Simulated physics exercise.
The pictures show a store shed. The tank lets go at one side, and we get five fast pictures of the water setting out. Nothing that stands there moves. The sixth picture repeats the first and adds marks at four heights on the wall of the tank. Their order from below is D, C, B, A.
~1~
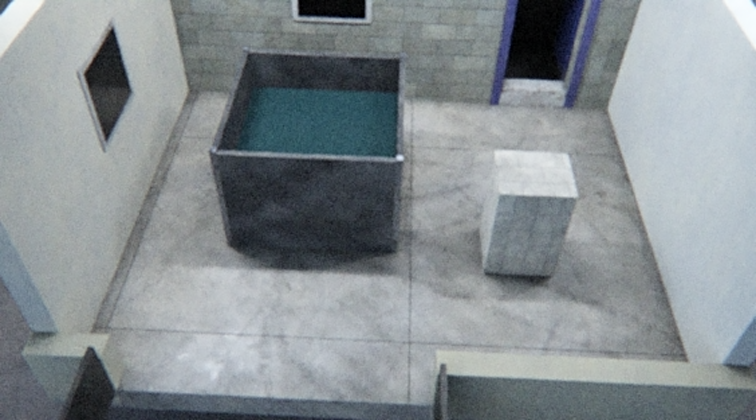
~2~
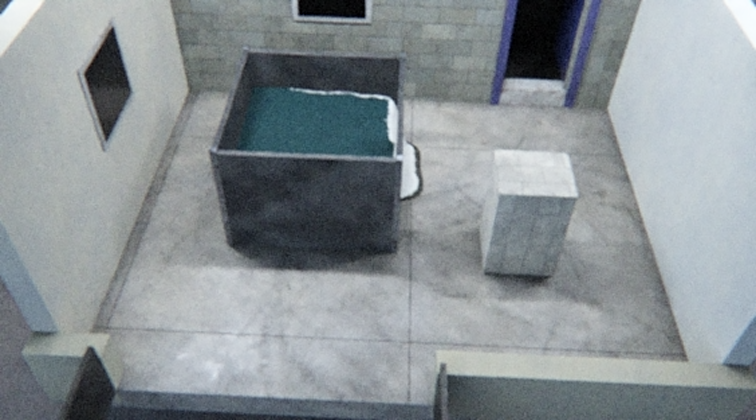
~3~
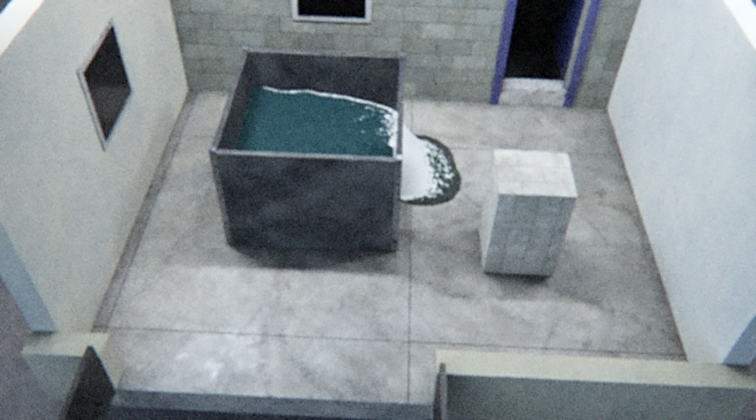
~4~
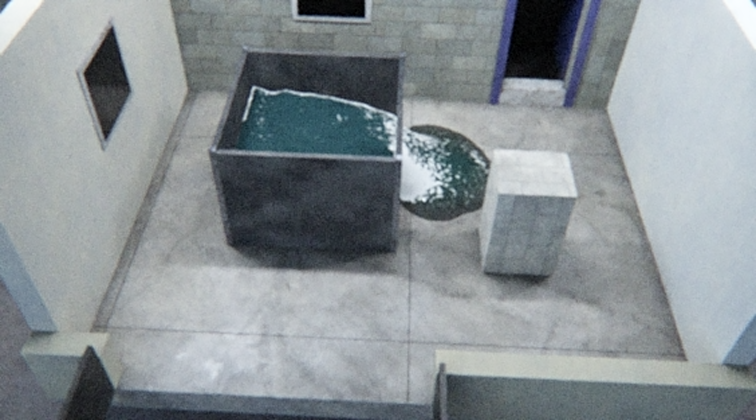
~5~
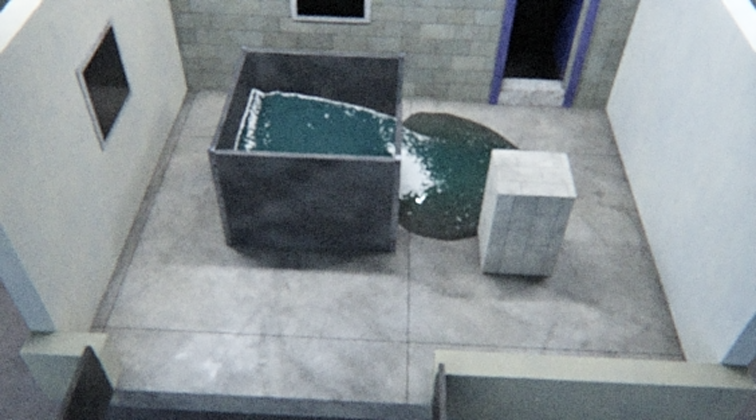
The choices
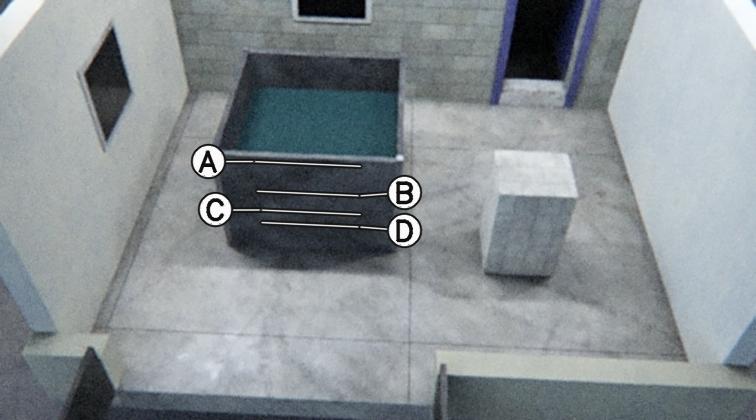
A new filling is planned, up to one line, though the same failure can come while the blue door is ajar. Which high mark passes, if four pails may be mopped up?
Take B.
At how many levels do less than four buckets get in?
Three of the four.
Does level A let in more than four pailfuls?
Yes.
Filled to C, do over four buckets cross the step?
No, that is safe.
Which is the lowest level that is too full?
That is level A.
In white, A at (306, 163); B at (308, 193); C at (310, 212); D at (310, 224); from the bottom up D, C, B, A.
Choosing A, about 14 bucketfuls get in.
Choosing B, a bucket or two gets in.
Choosing C, a splash gets over, under a bucket.
Choosing D, nothing gets over.
